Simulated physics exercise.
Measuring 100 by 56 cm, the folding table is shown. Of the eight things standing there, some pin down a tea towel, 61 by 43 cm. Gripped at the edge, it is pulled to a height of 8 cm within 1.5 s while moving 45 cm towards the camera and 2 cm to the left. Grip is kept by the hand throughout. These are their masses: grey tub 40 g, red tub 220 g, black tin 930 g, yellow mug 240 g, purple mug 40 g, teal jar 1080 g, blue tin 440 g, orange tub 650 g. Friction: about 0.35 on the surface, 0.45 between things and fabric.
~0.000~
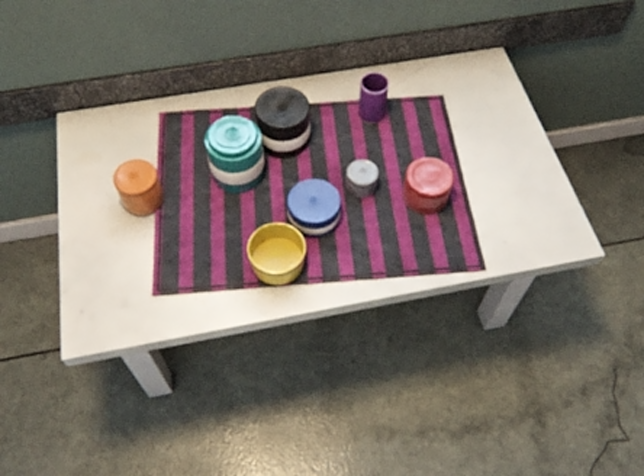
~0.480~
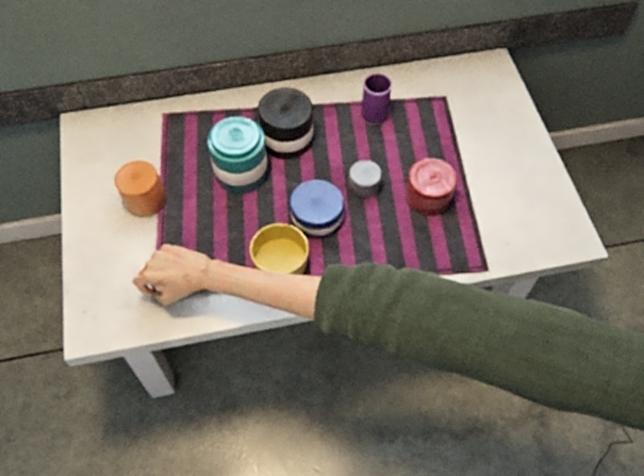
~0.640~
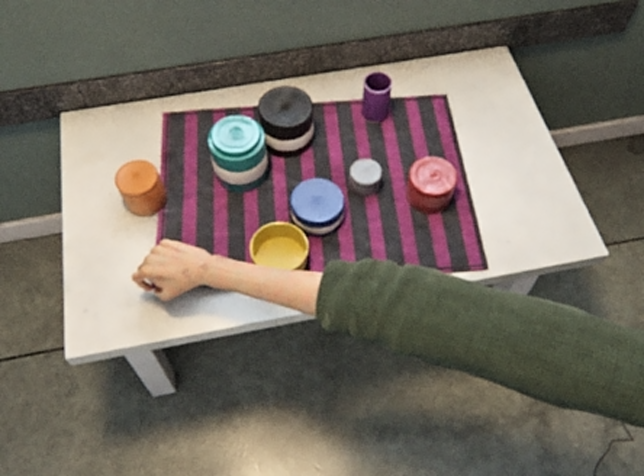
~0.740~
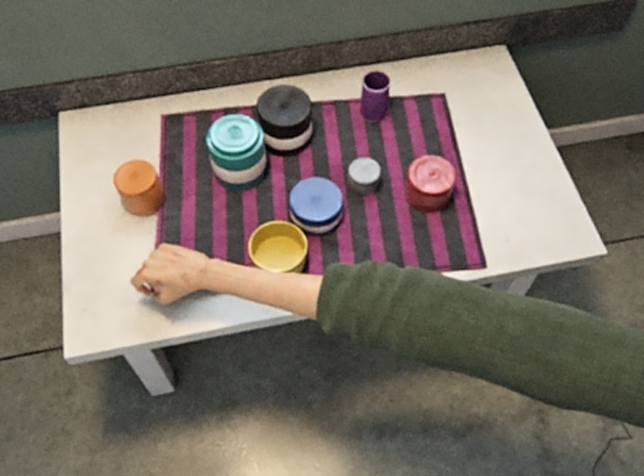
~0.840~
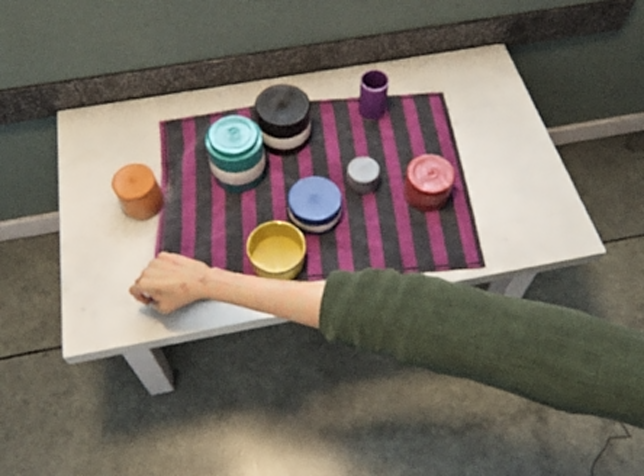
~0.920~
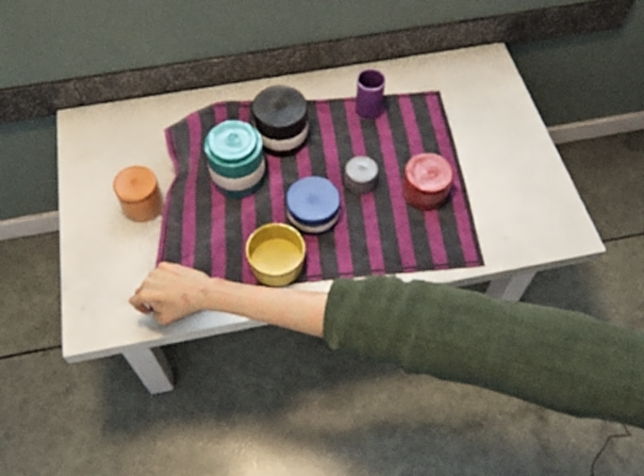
Striped tea towel under jars and tubs on a white table shifting and rumpling slightly as a hand grips its front-left corner.
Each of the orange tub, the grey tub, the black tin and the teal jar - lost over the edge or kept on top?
Orange tub: Kept on top; grey tub: Lost over the edge; black tin: Lost over the edge; teal jar: Lost over the edge.
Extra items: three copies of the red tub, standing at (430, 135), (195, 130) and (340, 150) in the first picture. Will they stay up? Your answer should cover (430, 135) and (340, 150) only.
In turn: Goes over, drops off.
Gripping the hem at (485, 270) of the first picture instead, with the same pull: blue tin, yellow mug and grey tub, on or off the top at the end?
At the end, the blue tin ends up off the top, the yellow mug ends up off the top, and the grey tub ends up off the top.
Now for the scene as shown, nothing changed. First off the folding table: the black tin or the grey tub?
The grey one goes first.
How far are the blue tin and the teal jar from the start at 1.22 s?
About: Blue tin 8 cm, teal jar 15 cm.
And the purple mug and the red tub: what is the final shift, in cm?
About: Purple mug over the edge, red tub over the edge.
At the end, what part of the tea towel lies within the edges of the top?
About 0 per cent.
After 1.2 s, 90 % of the tea towel is still over the top; teal jar 14 cm off its start, black tin 12 cm off its start, grey tub 7 cm off its start.
After 1.5 s, 70 % of the tea towel is still over the top; teal jar 29 cm off its start, black tin 25 cm off its start, grey tub 18 cm off its start.
After 1.8 s, 40 % of the tea towel is still over the top; teal jar 43 cm off its start at (174, 368), black tin 39 cm off its start at (190, 268), grey tub 34 cm off its start at (294, 320).
After 2.1 s, 0 % of the tea towel is still over the top; teal jar over the edge, black tin over the edge, grey tub over the edge.
After 3.7 s, 0 % of the tea towel is still over the top; teal jar over the edge, black tin over the edge, grey tub over the edge, orange tub 2 cm off its start at (134, 182).
